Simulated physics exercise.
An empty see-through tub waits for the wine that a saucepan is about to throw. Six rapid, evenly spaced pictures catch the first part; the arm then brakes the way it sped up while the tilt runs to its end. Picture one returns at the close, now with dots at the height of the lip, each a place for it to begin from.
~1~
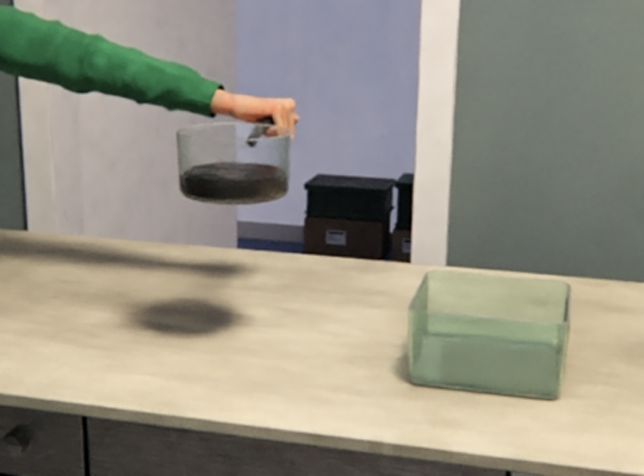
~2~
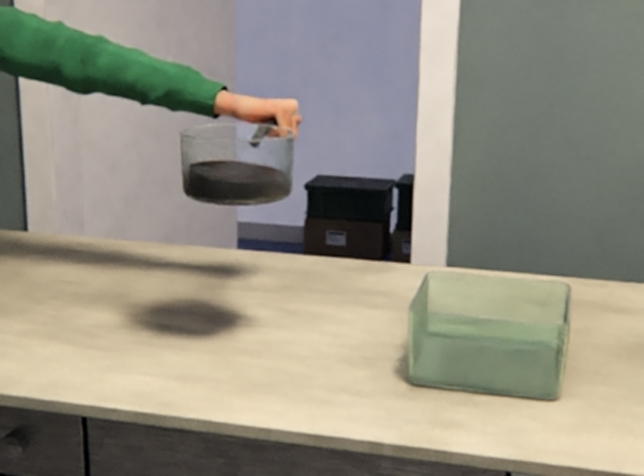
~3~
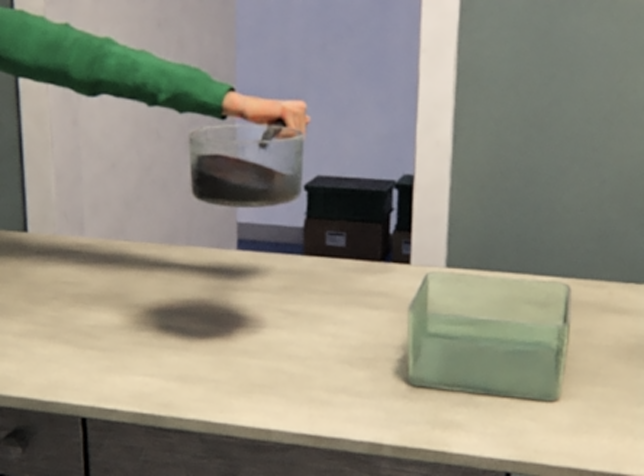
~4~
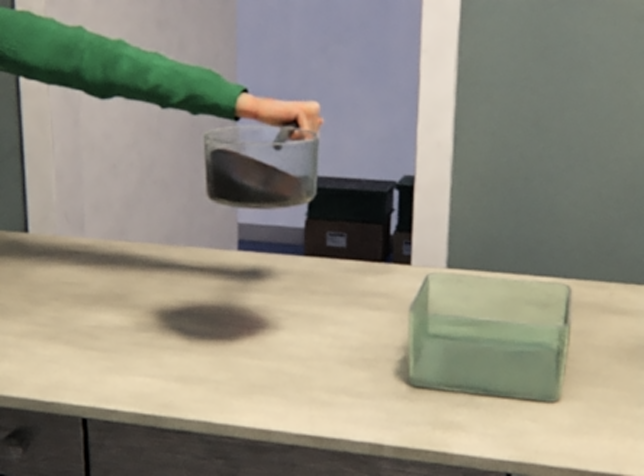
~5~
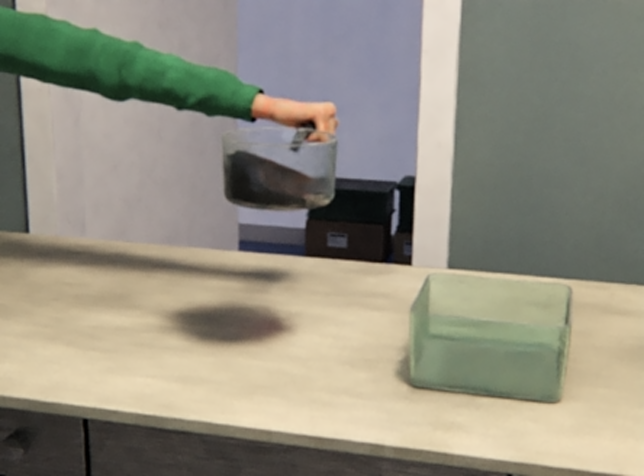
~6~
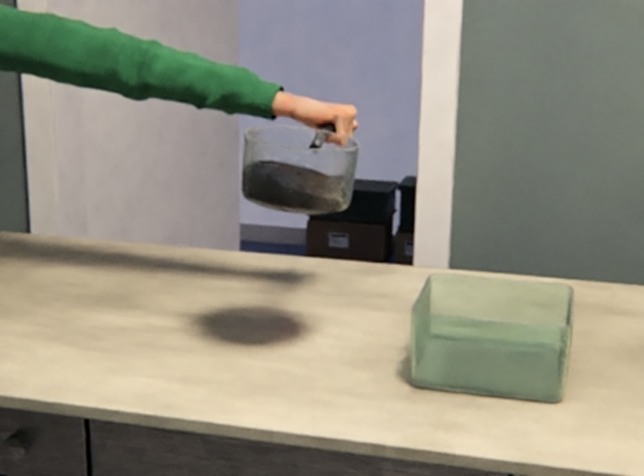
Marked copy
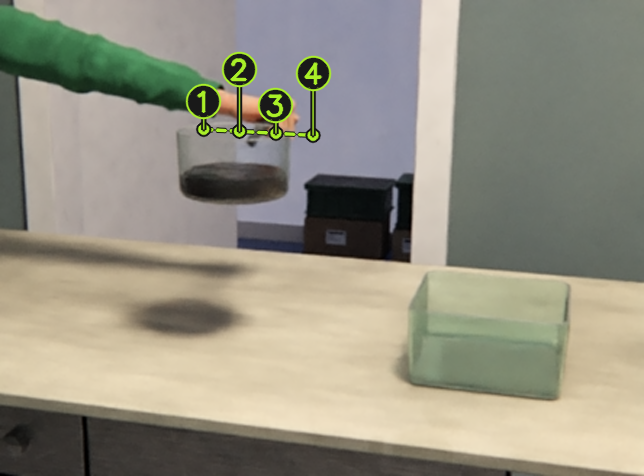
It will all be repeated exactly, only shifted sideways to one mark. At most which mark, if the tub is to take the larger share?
Use place 4.
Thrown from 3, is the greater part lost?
Yes, that goes wrong.
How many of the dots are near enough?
One.
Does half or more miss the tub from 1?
Yes, that goes wrong.
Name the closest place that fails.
Place 3.
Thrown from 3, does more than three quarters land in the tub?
No, less.
On the marked copy, 1 at (203, 129); 2 at (239, 131); 3 at (275, 133); 4 at (313, 135).
With 1, about 0 % lands in the tub, 100 % falls short.
With 2, about 15 % lands in the tub, 83 % falls short.
With 3, about 36 % lands in the tub, 58 % falls short and 6 % goes beside or beyond.
With 4, about 71 % lands in the tub, 24 % falls short and 5 % goes beside or beyond.
